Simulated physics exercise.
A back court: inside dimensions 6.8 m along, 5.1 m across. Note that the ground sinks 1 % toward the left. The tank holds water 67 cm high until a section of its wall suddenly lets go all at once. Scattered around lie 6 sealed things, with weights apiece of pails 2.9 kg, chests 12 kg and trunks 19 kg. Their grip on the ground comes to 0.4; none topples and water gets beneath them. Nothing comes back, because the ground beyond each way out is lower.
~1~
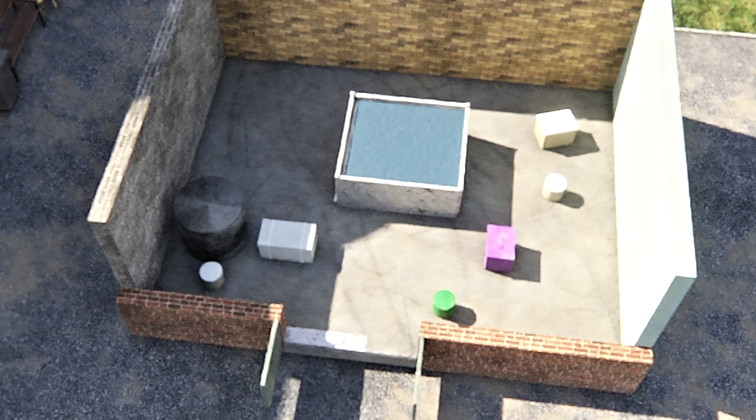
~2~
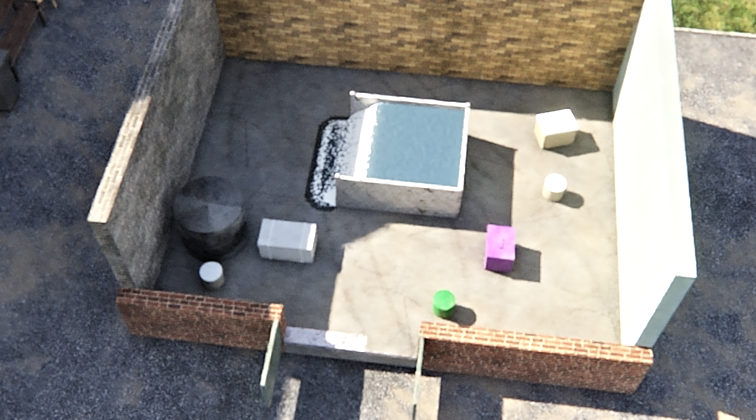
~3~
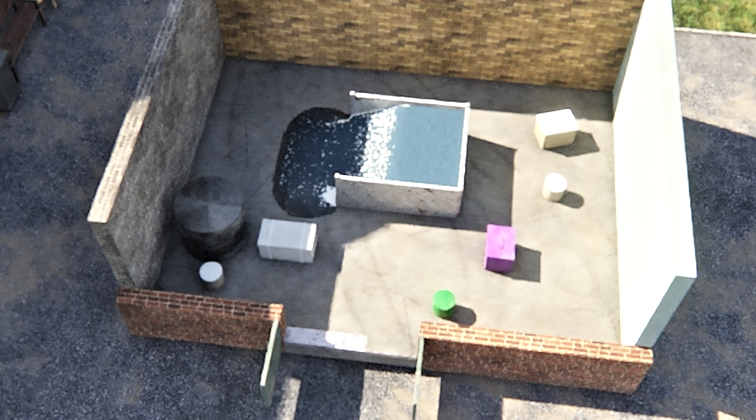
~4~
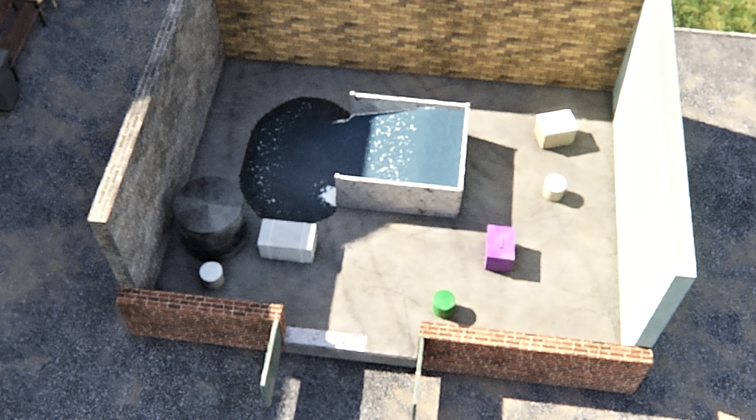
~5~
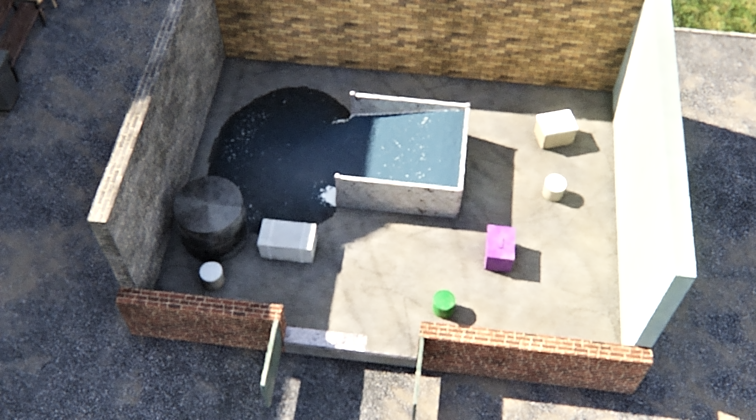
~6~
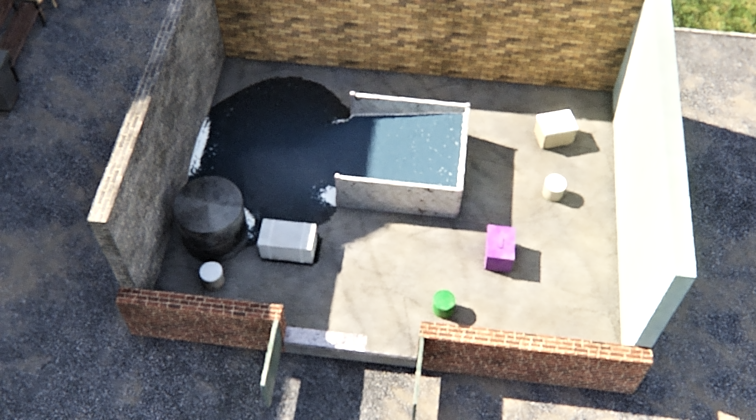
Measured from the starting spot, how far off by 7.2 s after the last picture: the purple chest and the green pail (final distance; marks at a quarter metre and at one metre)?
Prediction: The purple chest does not really move, the green pail is displaced a little.
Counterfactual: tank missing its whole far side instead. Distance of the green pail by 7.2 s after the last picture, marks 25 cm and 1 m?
If that happened, the green pail winds up well away.
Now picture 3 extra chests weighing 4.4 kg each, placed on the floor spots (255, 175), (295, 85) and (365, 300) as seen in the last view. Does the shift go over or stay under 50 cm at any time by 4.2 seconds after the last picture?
Beyond it, beyond it, beyond it.
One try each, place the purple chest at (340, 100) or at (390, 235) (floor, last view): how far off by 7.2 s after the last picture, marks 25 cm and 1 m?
I'd say it lands far off on the first try and it does not really move on the second.
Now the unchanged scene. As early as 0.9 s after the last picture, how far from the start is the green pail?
0 cm or so by then.
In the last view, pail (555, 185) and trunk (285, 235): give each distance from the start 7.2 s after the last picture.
Lab note - net shifts in order: 100 cm; 200 cm.
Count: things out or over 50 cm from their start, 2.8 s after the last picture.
It comes to 0.
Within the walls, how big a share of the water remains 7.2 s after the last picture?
Around 92 % of the water.
Then, 0.9 s after the last picture the purple chest is near (501, 242), 0.0 m from its start, aground; the green pail is near (444, 300), 0.0 m from its start, aground; 0 of 6 are out; 0 afloat.
Then, 2.8 s after the last picture the purple chest is near (501, 242), 0.0 m from its start, aground; the green pail is near (444, 300), 0.0 m from its start, aground; 0 of 6 are out; 1 afloat.
Then, 4.8 s after the last picture the purple chest is near (501, 242), 0.0 m from its start, aground; the green pail is near (473, 300), 0.4 m from its start, aground; 0 of 6 are out; 1 afloat.
Then, 7.2 s after the last picture the purple chest is near (501, 242), 0.0 m from its start, aground; the green pail is near (478, 299), 0.5 m from its start, aground; 0 of 6 are out; 2 afloat.
